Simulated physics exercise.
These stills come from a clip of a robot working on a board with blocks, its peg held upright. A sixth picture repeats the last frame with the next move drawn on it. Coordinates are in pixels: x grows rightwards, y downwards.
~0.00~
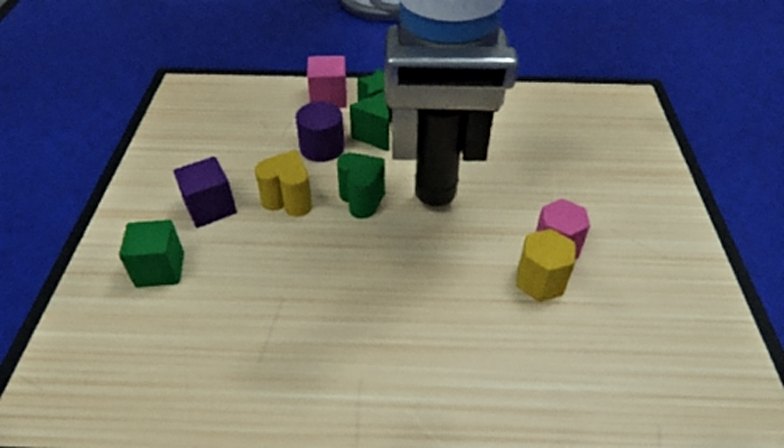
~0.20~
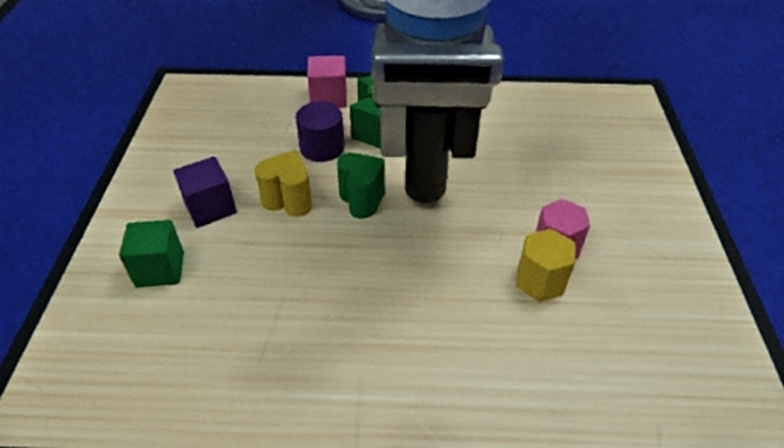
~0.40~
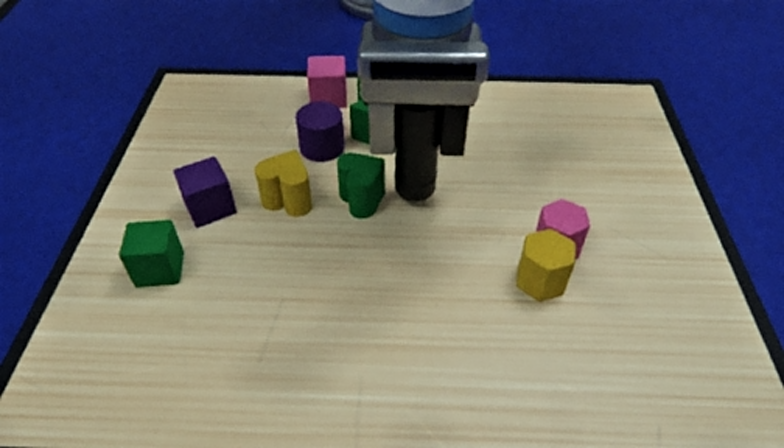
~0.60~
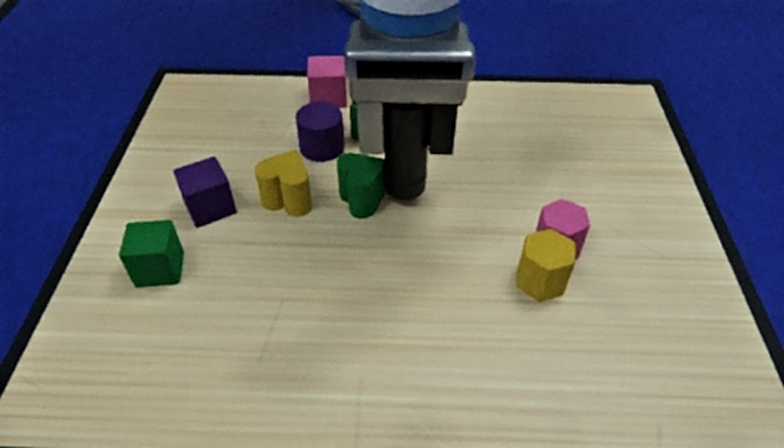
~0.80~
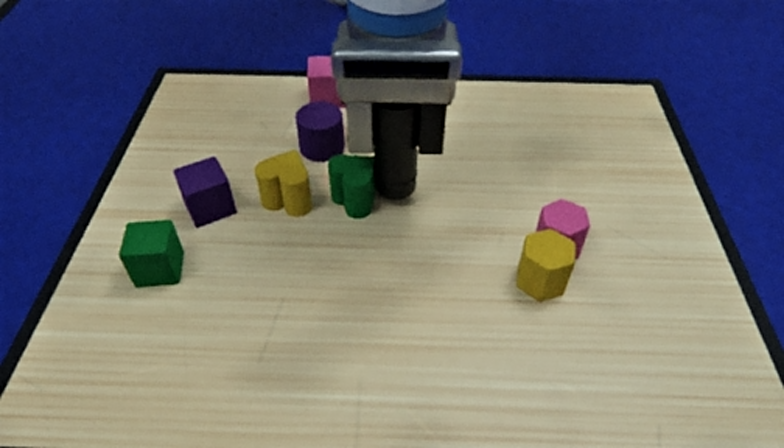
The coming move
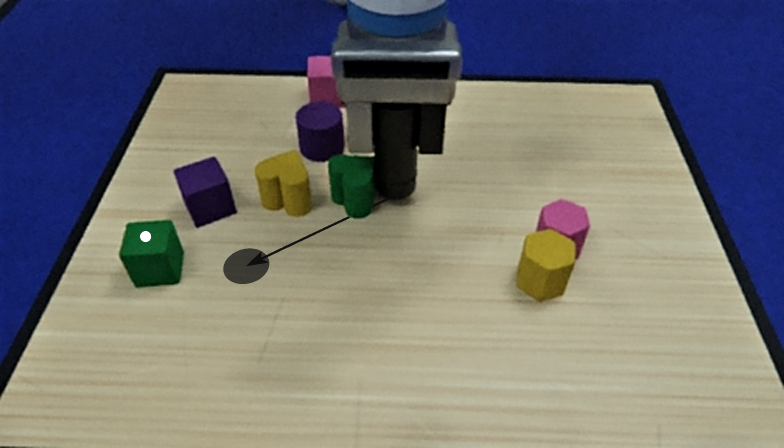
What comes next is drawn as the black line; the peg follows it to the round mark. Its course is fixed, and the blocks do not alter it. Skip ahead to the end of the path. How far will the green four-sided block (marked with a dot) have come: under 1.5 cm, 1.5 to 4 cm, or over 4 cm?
It ends under 1.5 cm away.
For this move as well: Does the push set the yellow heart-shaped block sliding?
It seems so.
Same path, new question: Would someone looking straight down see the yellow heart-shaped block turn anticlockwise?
No, that is not what happens.
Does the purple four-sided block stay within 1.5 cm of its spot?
Yes, that is what happens.
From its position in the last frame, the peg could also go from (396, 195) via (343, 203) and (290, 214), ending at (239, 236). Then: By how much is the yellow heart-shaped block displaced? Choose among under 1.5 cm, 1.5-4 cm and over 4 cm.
Upwards of 4 cm.
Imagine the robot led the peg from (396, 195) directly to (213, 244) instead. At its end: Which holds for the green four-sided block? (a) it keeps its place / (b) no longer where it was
I'll go with b - no longer where it was.
Drawn move, from (396, 195) to (246, 266); the dot is on the green four-sided block.
On the path given first. One third of the way, peg (349, 208); yellow heart-shaped block (262, 172), turned 45° clockwise; green heart-shaped block (303, 187).
Two thirds of the way, peg (298, 232); yellow heart-shaped block (249, 172), turned 70° clockwise; green heart-shaped block (248, 208).
At the end, peg (244, 257); green four-sided block still; purple four-sided block still; yellow heart-shaped block (249, 172), turned 70° clockwise; green heart-shaped block (204, 215), turned 35° clockwise.
